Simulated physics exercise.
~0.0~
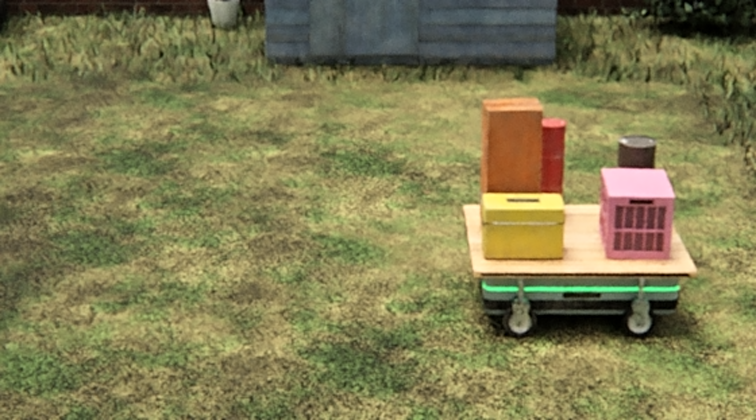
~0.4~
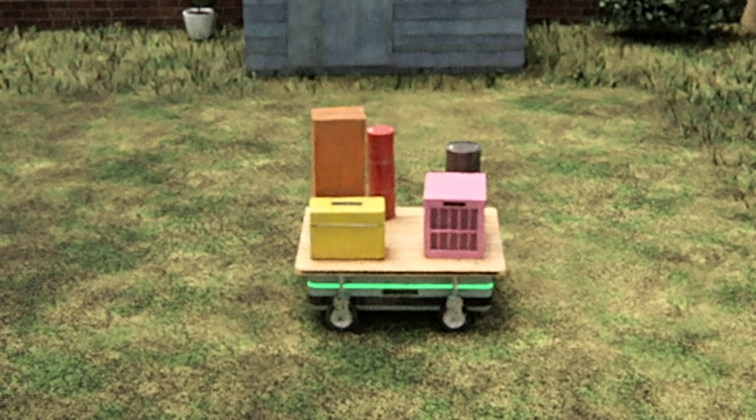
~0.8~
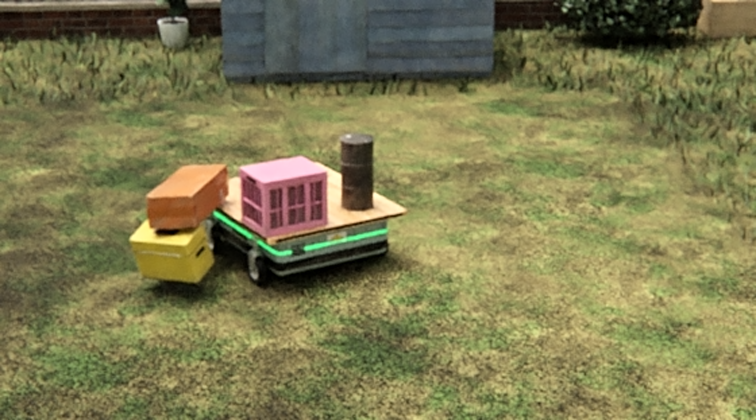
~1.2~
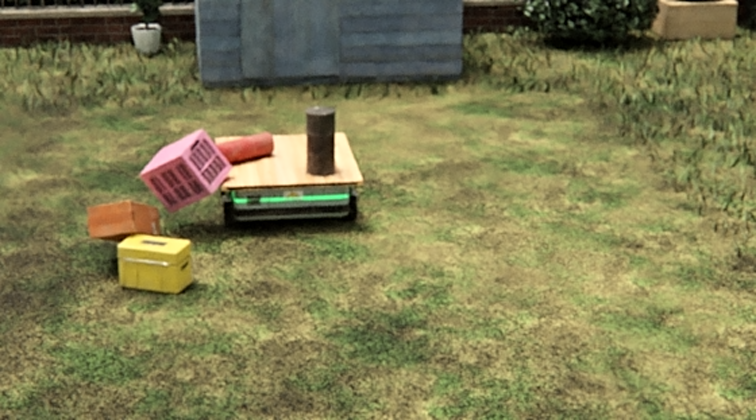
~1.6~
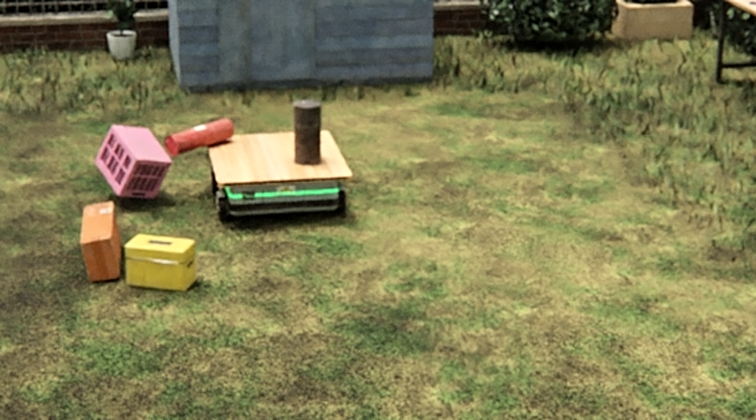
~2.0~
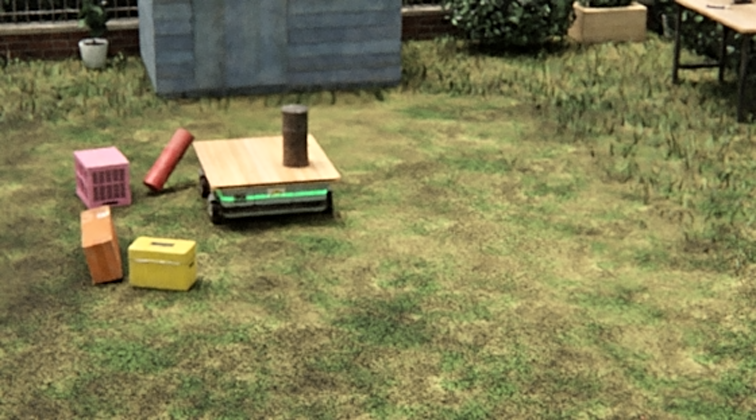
Robot cart turning on a lawn, shedding yellow toolbox, orange box, pink crate and red canister while the black canister stays aboard.
